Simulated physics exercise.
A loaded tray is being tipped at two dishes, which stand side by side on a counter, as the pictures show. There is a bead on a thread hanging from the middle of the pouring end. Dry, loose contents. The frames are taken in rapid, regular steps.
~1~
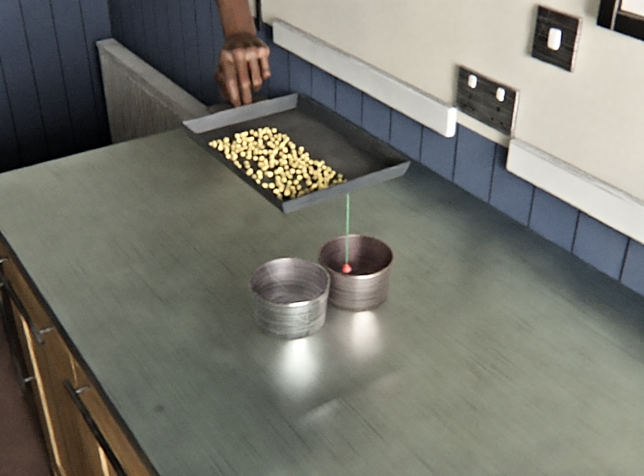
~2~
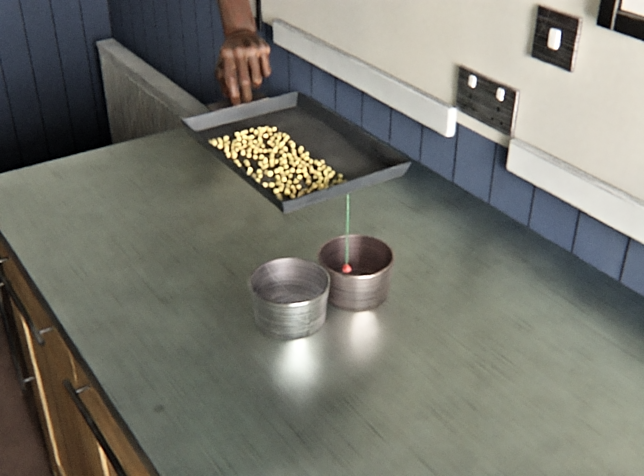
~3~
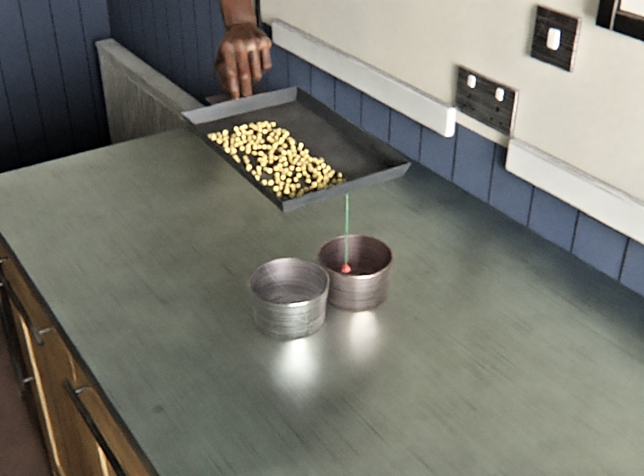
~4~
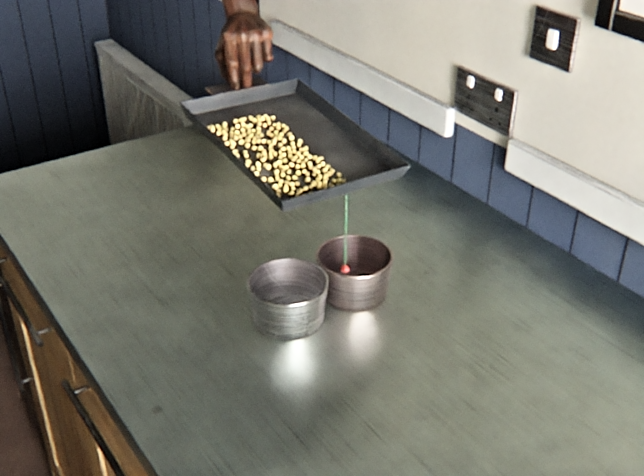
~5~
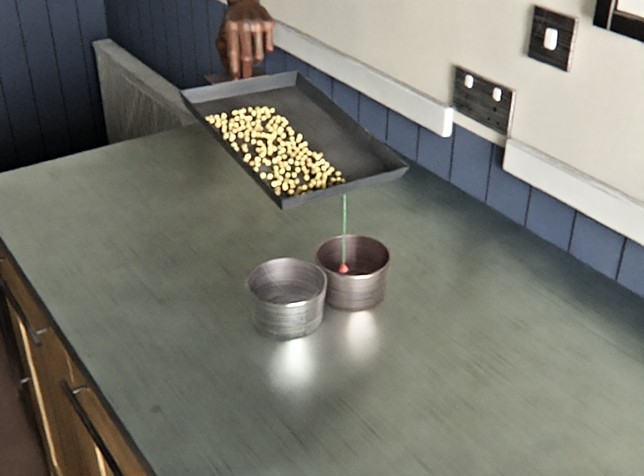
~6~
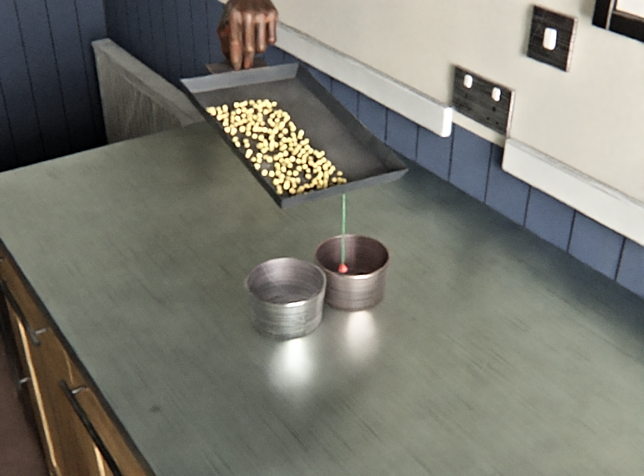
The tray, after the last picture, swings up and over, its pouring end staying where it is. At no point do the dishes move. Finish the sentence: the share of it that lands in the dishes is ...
... below one half.
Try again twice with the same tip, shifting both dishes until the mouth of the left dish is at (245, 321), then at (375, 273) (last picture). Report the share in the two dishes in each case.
Roughly 0% on the first try and 90% on the second.
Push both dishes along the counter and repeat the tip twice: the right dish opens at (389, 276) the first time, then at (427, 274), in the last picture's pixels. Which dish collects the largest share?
First place: The rightmost one; second place: The rightmost one.
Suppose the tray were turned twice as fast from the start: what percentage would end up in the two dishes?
Close to 0 in a hundred.
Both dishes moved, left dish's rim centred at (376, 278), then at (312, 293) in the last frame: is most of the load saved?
Result, first setup: A majority share; second setup: A majority share.
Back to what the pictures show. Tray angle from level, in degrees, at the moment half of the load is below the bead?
Roughly 95 degrees from level.
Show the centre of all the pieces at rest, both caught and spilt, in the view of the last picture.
At about (419, 308).
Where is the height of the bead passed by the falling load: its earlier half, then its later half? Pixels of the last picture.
First part (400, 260), rest (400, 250).
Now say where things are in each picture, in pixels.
The first frame shows corners of the pouring end at (285, 199) and (404, 160), level; middle of the load at (276, 162), soya beans; left dish at (311, 315); right dish at (378, 288); bead on its thread at (346, 269).
The second frame shows corners of the pouring end at (285, 199) and (404, 161), level; middle of the load at (276, 161).
The third frame shows corners of the pouring end at (285, 198) and (404, 162), tipped barely, lowest at the right corner; middle of the load at (276, 158).
The fourth frame shows corners of the pouring end at (285, 197) and (404, 164), tipped a little, lowest at the right corner; middle of the load at (275, 154).
The fifth frame shows corners of the pouring end at (284, 196) and (402, 165), tipped a little, lowest at the right corner; middle of the load at (274, 149).
The sixth frame shows corners of the pouring end at (284, 195) and (402, 167), tipped a little, lowest at the right corner; middle of the load at (276, 145); left dish at (307, 315); right dish at (374, 288).
Soon after the last picture, tray tipped steeply; nearly all on the tray; a small part outside both; a stray few in the air.
A little later, tray tipped right over; about a quarter on the tray; a stray few in the right dish; about half outside both; about a third in the air.
Later still, tray tipped past a quarter turn; all outside both.
At rest, tray tipped past a quarter turn; none in the left dish; none in the right dish; all outside both.
